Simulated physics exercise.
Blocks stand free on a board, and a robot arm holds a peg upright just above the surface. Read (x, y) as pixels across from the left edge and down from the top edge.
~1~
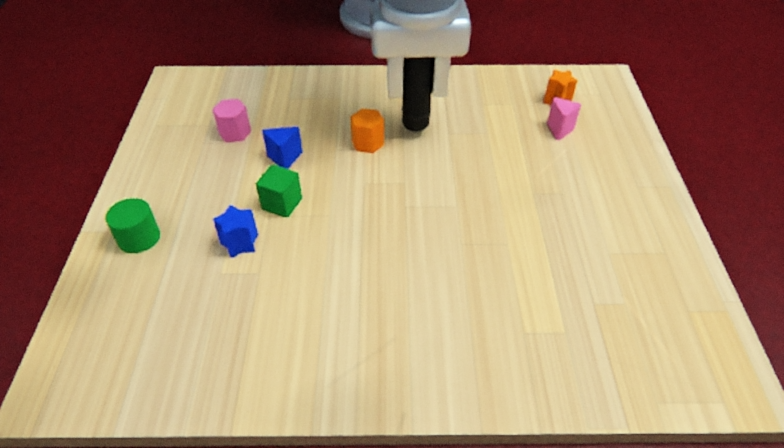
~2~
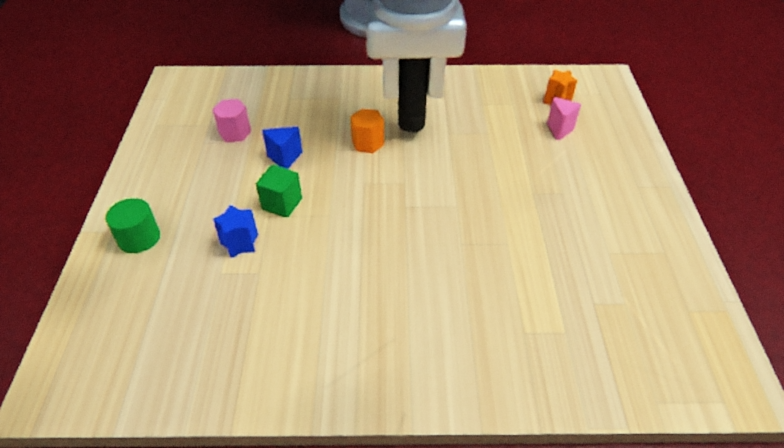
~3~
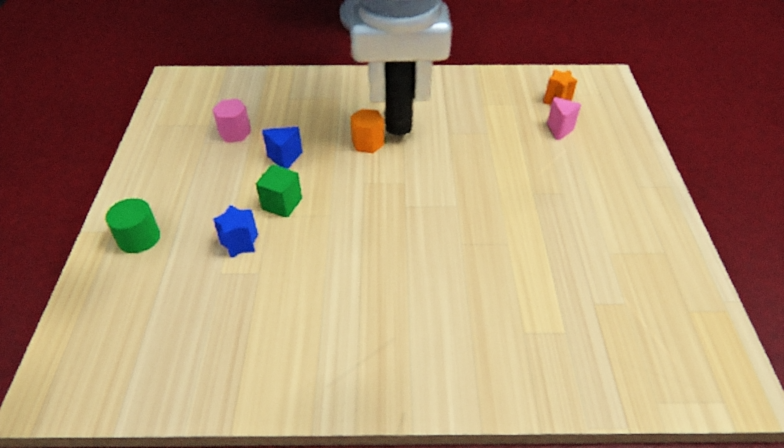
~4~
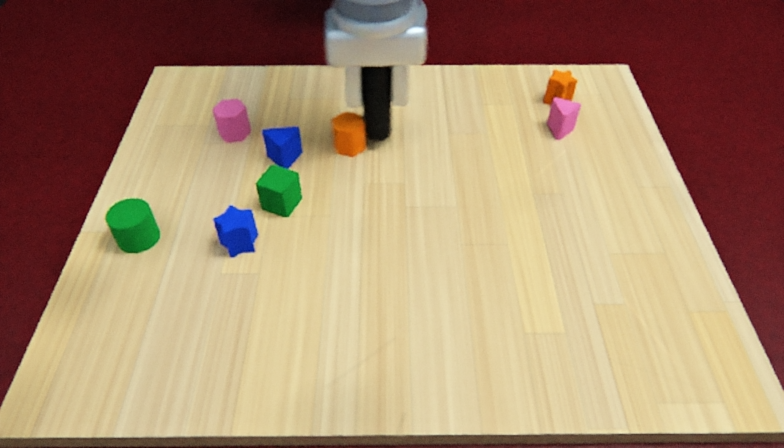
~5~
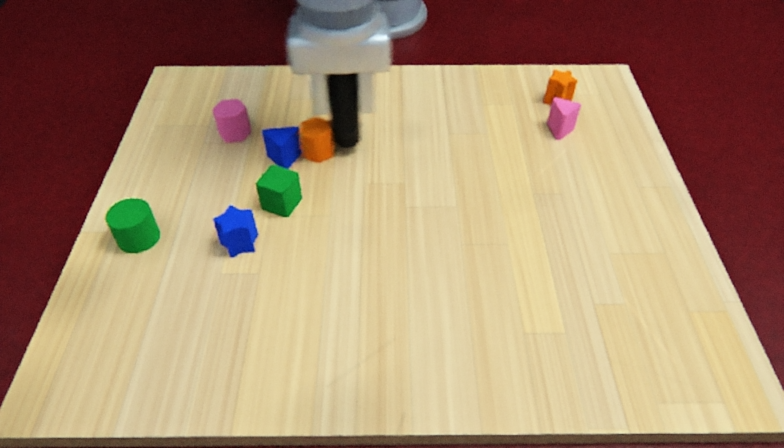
On a wooden board scattered with colored blocks, a robot arm moved its black peg left to the orange six-sided block and pushed it leftward, right up beside the blue triangle.
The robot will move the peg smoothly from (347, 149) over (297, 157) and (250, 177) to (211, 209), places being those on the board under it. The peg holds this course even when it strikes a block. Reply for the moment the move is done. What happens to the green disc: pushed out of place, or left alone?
When the path is over, the green disc is still on its spot.
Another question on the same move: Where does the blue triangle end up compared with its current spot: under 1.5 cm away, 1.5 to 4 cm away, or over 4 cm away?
The over 4 cm band.
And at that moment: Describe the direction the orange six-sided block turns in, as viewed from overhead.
Answer: With the clock.
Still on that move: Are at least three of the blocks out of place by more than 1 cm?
I believe not.
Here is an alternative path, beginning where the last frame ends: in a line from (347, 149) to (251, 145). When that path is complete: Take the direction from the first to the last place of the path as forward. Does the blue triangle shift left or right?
Shifted left.
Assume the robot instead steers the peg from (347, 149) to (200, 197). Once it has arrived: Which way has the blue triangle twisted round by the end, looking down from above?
It swings round anticlockwise.
What follows on the original path. One third of the way, peg (295, 148); blue triangle (241, 140), turned 70° anticlockwise; orange six-sided block (264, 128), turned 20° clockwise.
Two thirds of the way, peg (247, 168); blue triangle (213, 144), turned 65° anticlockwise; orange six-sided block (241, 129), turned 50° clockwise.
At the end, peg (207, 200); green disc unmoved; blue triangle (210, 144), turned 55° anticlockwise; orange six-sided block (241, 129), turned 50° clockwise.
